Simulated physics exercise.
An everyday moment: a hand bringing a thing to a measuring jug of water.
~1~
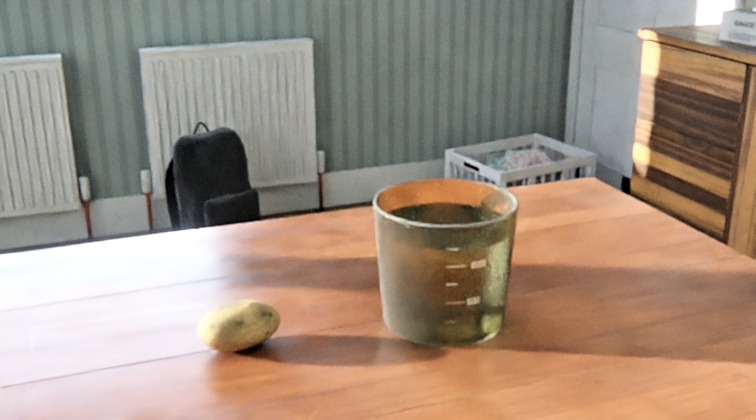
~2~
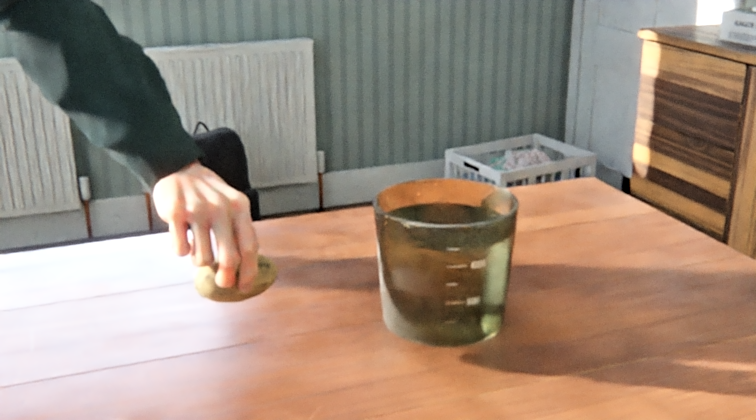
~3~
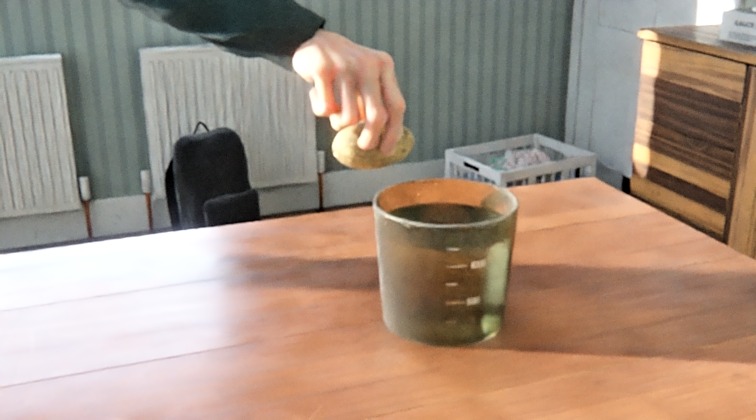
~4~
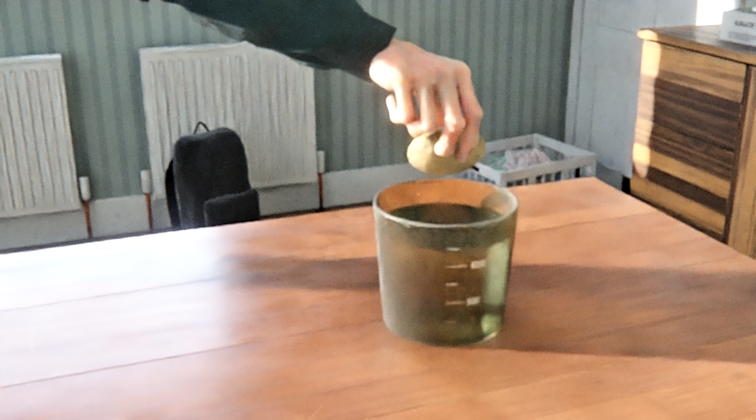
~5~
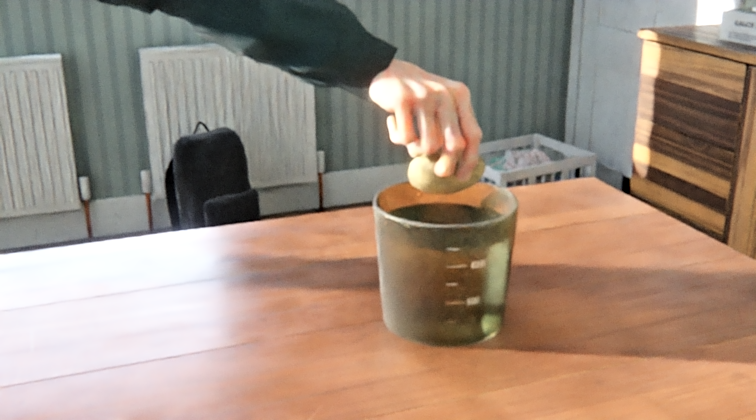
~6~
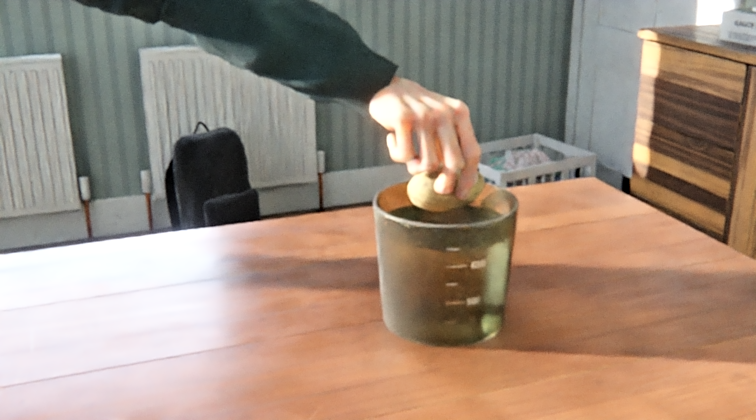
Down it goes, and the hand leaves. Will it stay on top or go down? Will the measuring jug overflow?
In the water it ends on the bottom. The measuring jug keeps it all in.
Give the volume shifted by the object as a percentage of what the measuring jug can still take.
Some 30 per cent.
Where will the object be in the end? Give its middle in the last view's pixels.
Around (444, 292).
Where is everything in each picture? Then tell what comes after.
In the first picture, the potato lies on the top at (239, 325); measuring jug (445, 258) about three quarters full.
In the second picture, a hand picks up the potato at (236, 276); measuring jug about three quarters full, surface at (445, 225).
In the third picture, the potato is carried over at (373, 143); measuring jug (445, 258) about three quarters full.
In the fourth picture, the potato is above the measuring jug at (447, 150); measuring jug about three quarters full, surface at (445, 225).
In the fifth picture, the potato comes down at (446, 170); measuring jug (445, 258) about three quarters full.
In the sixth picture, the potato is just over the surface at (446, 186); measuring jug about three quarters full, surface at (445, 225).
A moment on, the potato enters the water; the measuring jug is about three quarters full.
Further on, the potato goes on down; the measuring jug is nearly full.
When it is over, the potato rests at the bottom; the measuring jug is nearly full; none went over.
